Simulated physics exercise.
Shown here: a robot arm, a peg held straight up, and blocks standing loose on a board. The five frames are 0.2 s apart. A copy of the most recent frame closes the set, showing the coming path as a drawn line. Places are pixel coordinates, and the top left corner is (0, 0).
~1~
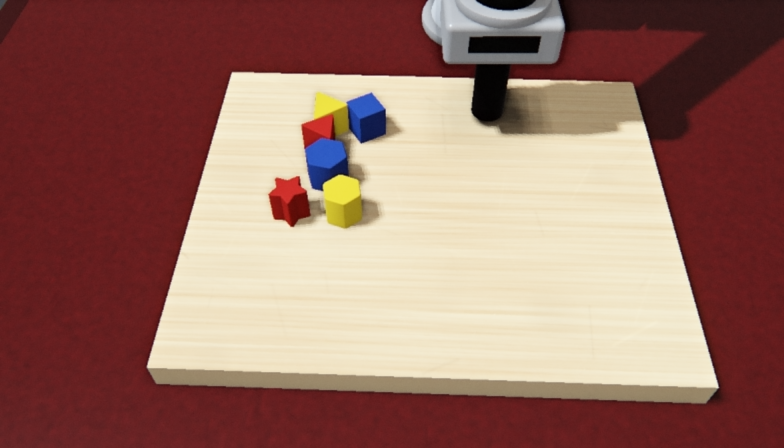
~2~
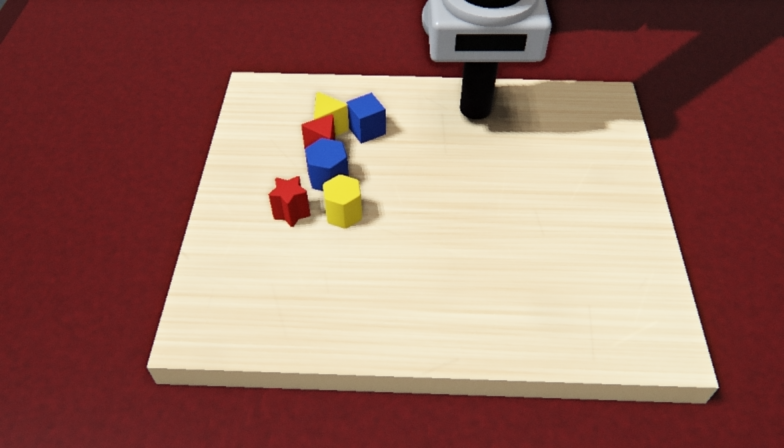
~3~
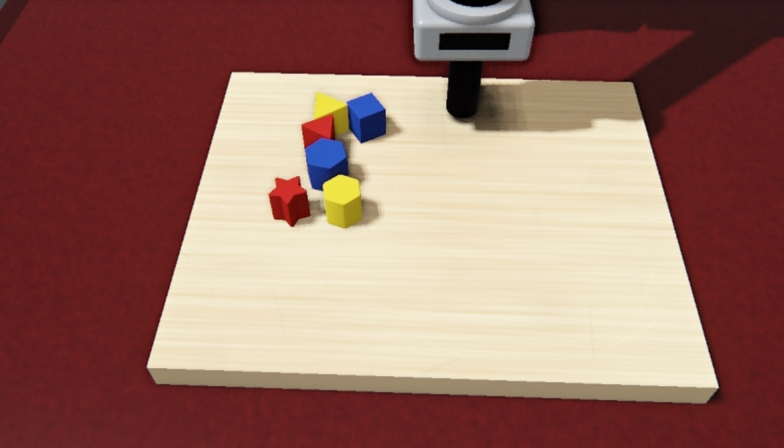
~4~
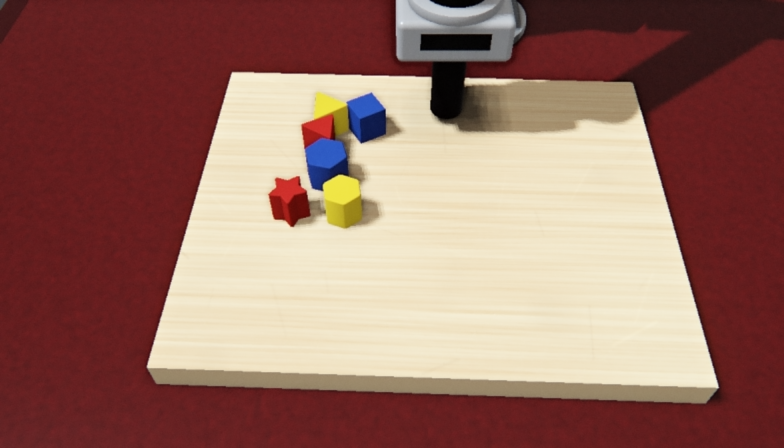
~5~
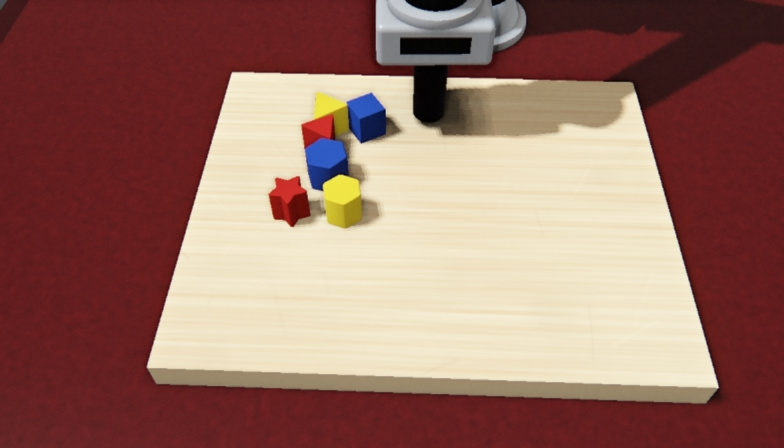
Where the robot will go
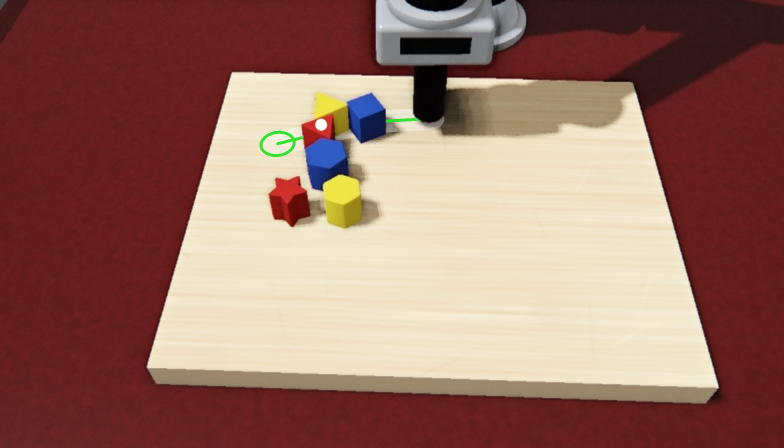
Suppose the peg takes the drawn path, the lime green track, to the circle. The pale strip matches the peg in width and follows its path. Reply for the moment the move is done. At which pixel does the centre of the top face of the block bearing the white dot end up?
The centre of its top will be at (276, 160).
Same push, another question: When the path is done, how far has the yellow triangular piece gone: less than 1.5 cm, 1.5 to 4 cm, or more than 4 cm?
It gets moved over 4 cm.
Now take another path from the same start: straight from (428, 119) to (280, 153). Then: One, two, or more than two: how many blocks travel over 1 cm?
Counting only shifts above 1 cm, I get three or more blocks.
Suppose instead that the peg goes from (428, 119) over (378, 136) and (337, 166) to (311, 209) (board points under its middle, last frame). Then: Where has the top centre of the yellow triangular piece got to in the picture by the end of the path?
Close to (306, 101).
The drawn path runs from (428, 119) over (353, 126) to (278, 144); the dot is on the red triangular piece.
On the path given first. One third of the way, peg (376, 116); yellow triangular piece (313, 106), turned 30° clockwise; blue square piece (349, 108), turned 15° anticlockwise.
Two thirds of the way, peg (326, 125); red triangular piece (293, 143), turned 75° anticlockwise; yellow triangular piece (280, 108), turned 95° clockwise; blue square piece (299, 121), turned 25° anticlockwise.
At the end, peg (276, 137); red triangular piece (276, 160), turned 115° anticlockwise; blue hexagon not moved; yellow triangular piece (250, 107), turned 100° clockwise; blue square piece (258, 142), turned 65° anticlockwise.
